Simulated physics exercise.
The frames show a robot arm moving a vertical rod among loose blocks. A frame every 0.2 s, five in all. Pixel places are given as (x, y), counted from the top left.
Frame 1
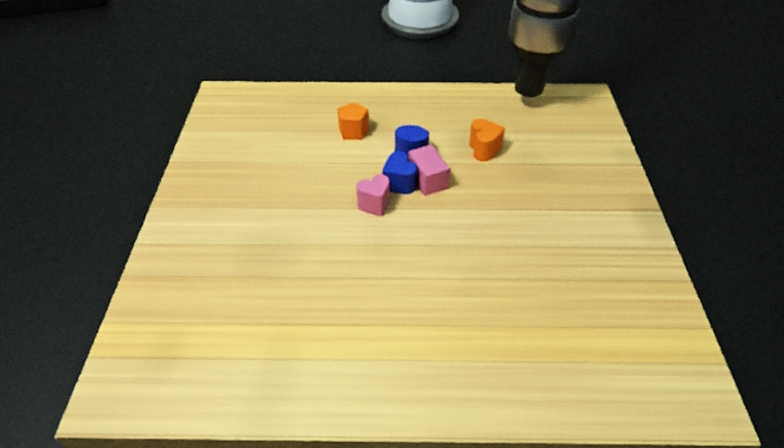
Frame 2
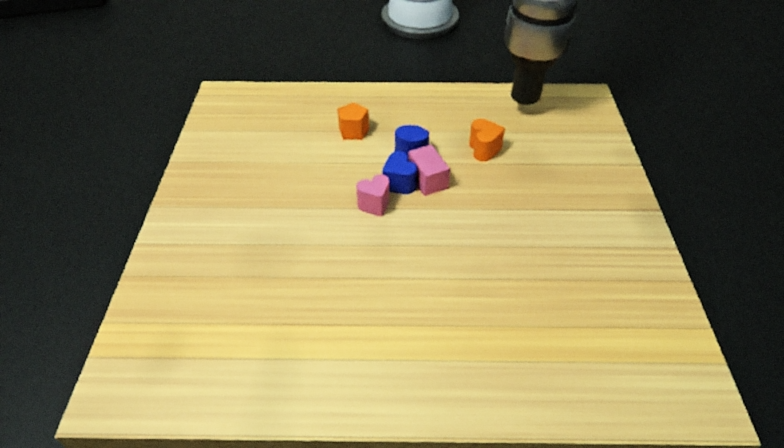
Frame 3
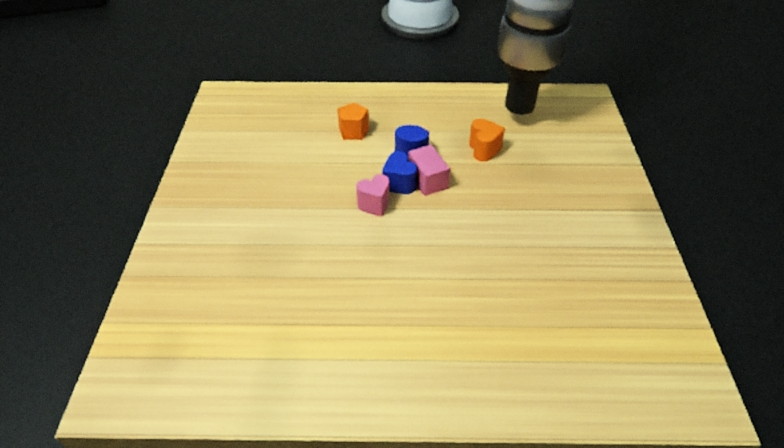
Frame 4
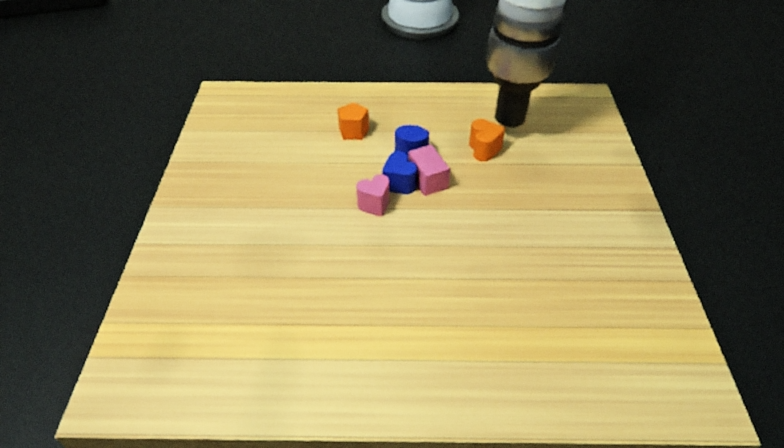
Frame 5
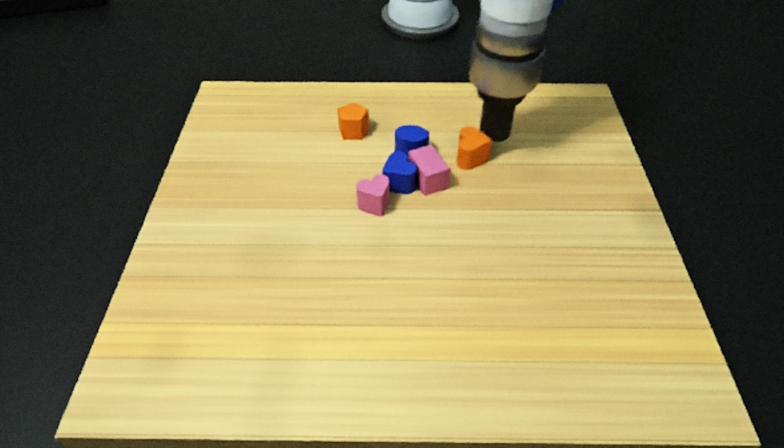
On a wooden board, a robot rod moves down-left and nudges an orange heart-shaped block slightly.
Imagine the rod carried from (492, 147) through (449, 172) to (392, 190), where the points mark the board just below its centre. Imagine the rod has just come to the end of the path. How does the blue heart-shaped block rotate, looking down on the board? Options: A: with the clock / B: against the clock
Option A.
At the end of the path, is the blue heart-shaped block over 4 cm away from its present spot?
I believe so.
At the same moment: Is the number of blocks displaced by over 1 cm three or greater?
I expect so.
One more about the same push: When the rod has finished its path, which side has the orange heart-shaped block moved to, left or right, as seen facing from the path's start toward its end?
Its sideways move is to the left.
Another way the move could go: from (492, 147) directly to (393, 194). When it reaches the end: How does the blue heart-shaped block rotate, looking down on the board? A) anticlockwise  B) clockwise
Choice B: Clockwise.
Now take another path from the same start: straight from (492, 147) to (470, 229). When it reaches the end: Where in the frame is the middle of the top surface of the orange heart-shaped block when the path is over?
Expect it around (457, 151).
What follows on the original path. One third of the way, rod (468, 151); blue heart-shaped block (387, 166), turned 20° clockwise; pink rectangular block (416, 168), turned 15° clockwise; orange heart-shaped block (444, 157).
Two thirds of the way, rod (431, 164); pink heart-shaped block (355, 191), turned 50° anticlockwise; blue heart-shaped block (358, 166), turned 50° clockwise; pink rectangular block (384, 180), turned 15° clockwise; orange heart-shaped block (412, 175), turned 20° anticlockwise.
At the end, rod (391, 176); pink heart-shaped block (327, 202), turned 35° anticlockwise; blue heart-shaped block (348, 170), turned 95° clockwise; pink rectangular block (355, 197); orange heart-shaped block (386, 192), turned 35° anticlockwise.
